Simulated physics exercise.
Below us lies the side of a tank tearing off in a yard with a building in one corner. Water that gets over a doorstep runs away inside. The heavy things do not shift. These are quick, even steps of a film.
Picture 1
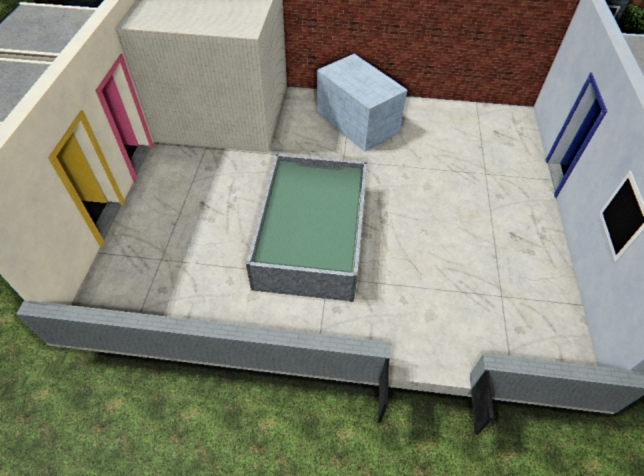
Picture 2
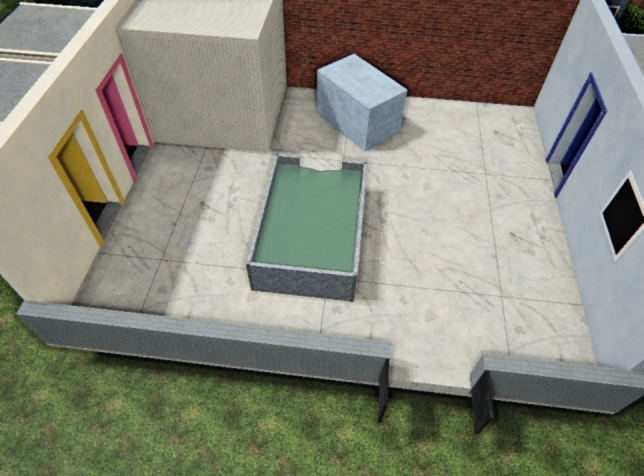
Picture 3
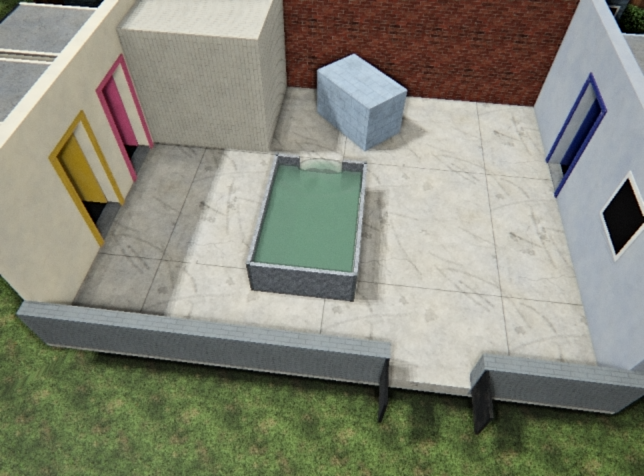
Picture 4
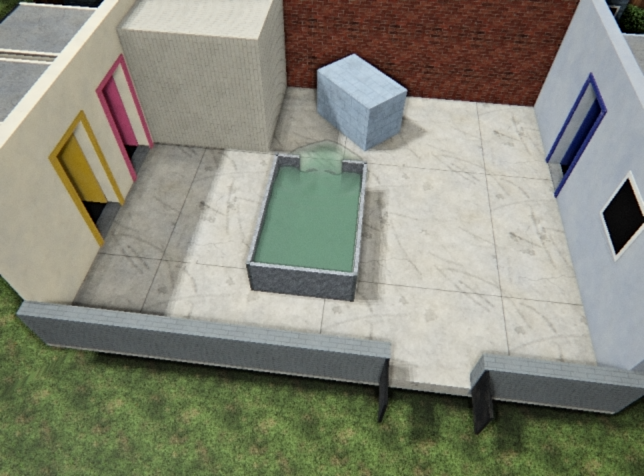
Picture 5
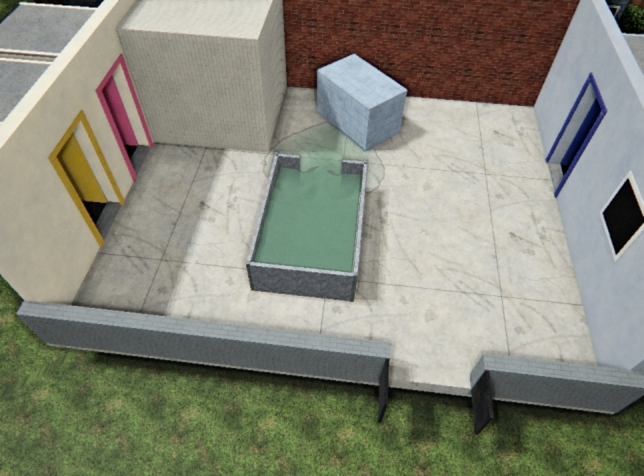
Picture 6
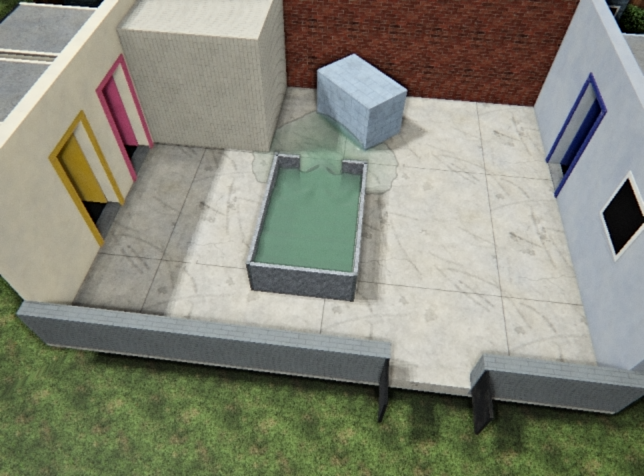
Water in a dark-walled rectangular tank starts pouring out through a gap that opens in the tank's far side, then spreads across the pale paved yard behind it, fanning outward toward the pale blue block near the brick wall.
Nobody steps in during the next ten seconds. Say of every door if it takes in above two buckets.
The pink door stays under that; the blue door takes more than that; the yellow door stays under that.
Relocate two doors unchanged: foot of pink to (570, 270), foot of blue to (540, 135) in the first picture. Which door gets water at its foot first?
I say the one in blue.
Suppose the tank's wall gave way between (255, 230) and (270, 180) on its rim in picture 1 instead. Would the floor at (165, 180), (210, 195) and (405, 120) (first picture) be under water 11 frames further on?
As listed: Flooded, covered, clear.
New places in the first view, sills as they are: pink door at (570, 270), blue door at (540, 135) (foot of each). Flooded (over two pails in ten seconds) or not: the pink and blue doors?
My reading: Pink is under; blue takes more.
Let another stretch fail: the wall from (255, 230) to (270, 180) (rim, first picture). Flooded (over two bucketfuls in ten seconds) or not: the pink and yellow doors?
In short: Pink door floods; yellow door floods.
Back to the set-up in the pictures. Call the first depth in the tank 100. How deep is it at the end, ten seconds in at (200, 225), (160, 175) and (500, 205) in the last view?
In turn 2, 4 and 8 in a hundred.
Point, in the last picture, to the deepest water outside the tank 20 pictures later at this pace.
I would point to (343, 98).
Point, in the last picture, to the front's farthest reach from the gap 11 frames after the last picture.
Around (480, 119).
A moment on, water covers 15 % of the floor; the pink door not reached, the blue door not reached, the yellow door not reached.
Next, water covers 20 % of the floor; the pink door not reached, the blue door not reached, the yellow door not reached.
Then, water covers 35 % of the floor; the pink door wet at the sill, nothing in, the blue door wet at the sill, nothing in, the yellow door not reached.
Later, water covers 55 % of the floor; the pink door wet at the sill, nothing in, the blue door under two buckets in, the yellow door not reached.
In the end, water covers 85 % of the floor; the pink door wet at the sill, nothing in, the blue door over two buckets in, the yellow door wet at the sill, nothing in.
